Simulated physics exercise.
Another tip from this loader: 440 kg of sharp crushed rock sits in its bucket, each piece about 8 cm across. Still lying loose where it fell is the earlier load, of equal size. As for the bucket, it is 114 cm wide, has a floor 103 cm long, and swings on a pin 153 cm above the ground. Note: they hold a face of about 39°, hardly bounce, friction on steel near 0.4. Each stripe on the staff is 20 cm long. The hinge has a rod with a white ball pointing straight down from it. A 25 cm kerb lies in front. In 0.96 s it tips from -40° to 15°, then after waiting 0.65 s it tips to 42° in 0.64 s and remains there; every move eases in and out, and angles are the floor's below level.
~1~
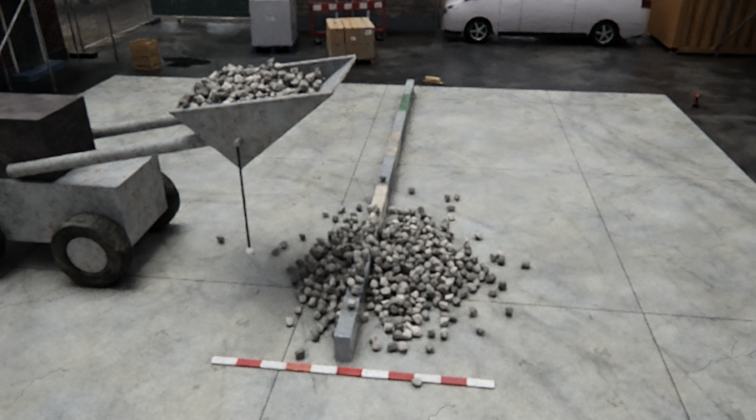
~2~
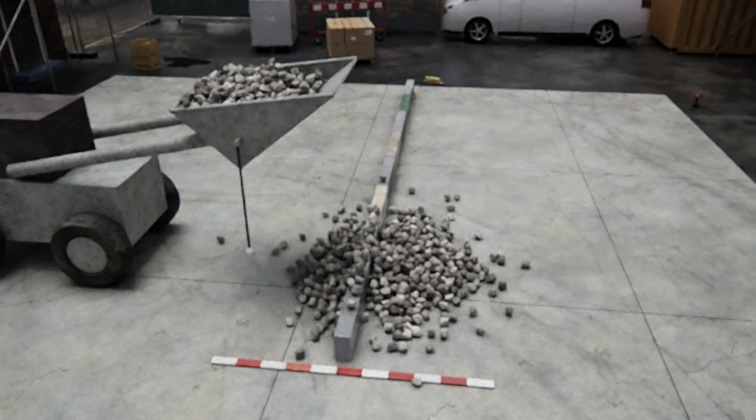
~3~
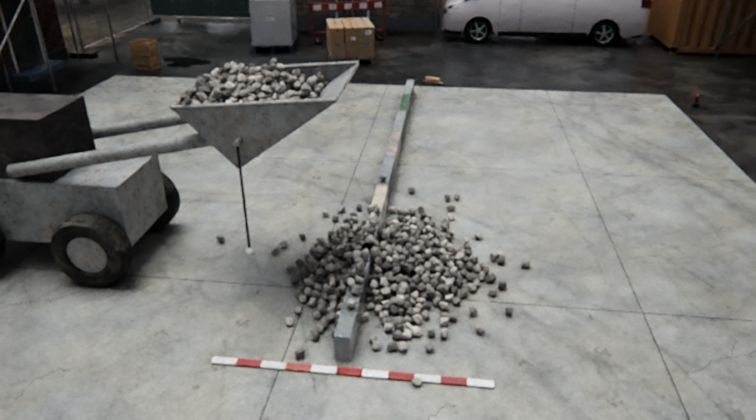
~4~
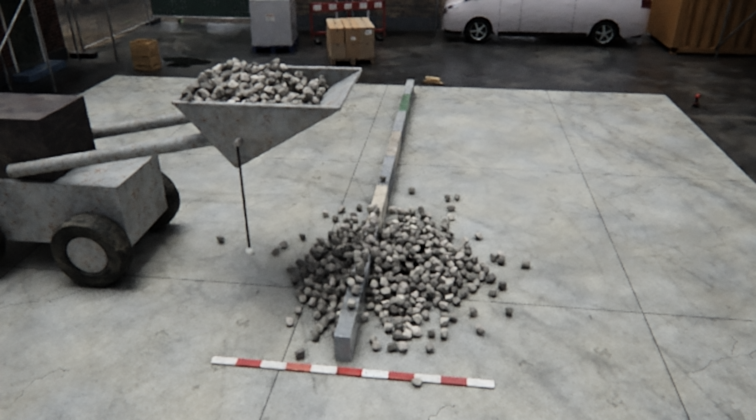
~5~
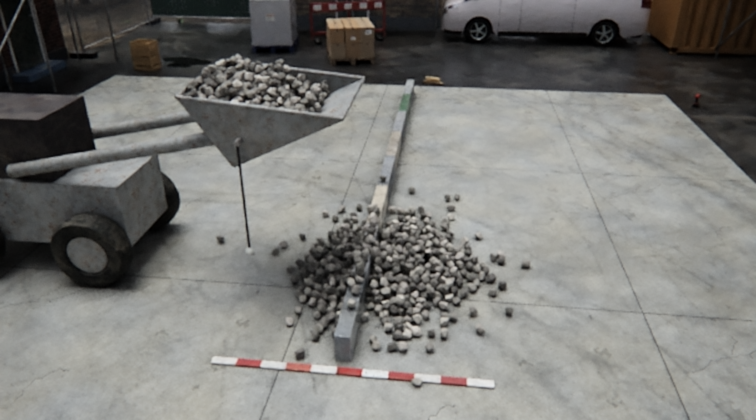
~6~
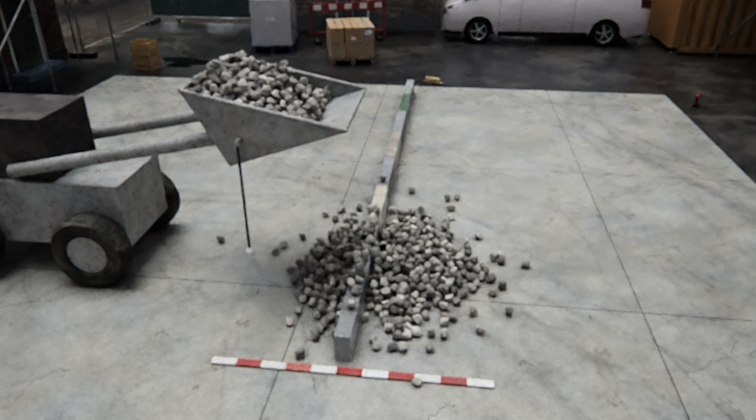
Loader bucket full of grey stones slowly tilting forward, its right edge lowering, beside a still heap of stones straddling a kerb.
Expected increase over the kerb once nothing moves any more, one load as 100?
About 48 in every hundred.
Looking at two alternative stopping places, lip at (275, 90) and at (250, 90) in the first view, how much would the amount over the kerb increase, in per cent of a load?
Case one about 0 %, case two about 0 %.
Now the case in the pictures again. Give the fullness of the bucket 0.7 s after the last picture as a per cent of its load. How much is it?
It still holds about 100 per cent.
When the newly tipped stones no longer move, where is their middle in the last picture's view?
The middle lies near (365, 251) in the last picture.
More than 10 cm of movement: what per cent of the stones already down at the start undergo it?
Close to 0 per cent.
Then, 0.3 s after the last picture the floor is at 6°; in per cent of one load, 100 in the bucket, 34 on this side of the kerb, 67 over the kerb; the foremost stones are at (502, 274).
Then, 0.7 s after the last picture the floor is at 15°; in per cent of one load, 99 in the bucket, 34 on this side of the kerb, 67 over the kerb; the foremost stones are at (502, 274).
Then, 2.3 s after the last picture the floor is at 42°; in per cent of one load, 12 in the bucket, 94 on this side of the kerb, 94 over the kerb; the foremost stones are at (503, 283).
Then, 5.0 s after the last picture the floor is at 42°; in per cent of one load, 0 in the bucket, 86 on this side of the kerb, 114 over the kerb; the foremost stones are at (503, 283). Net gain over the kerb, 48.
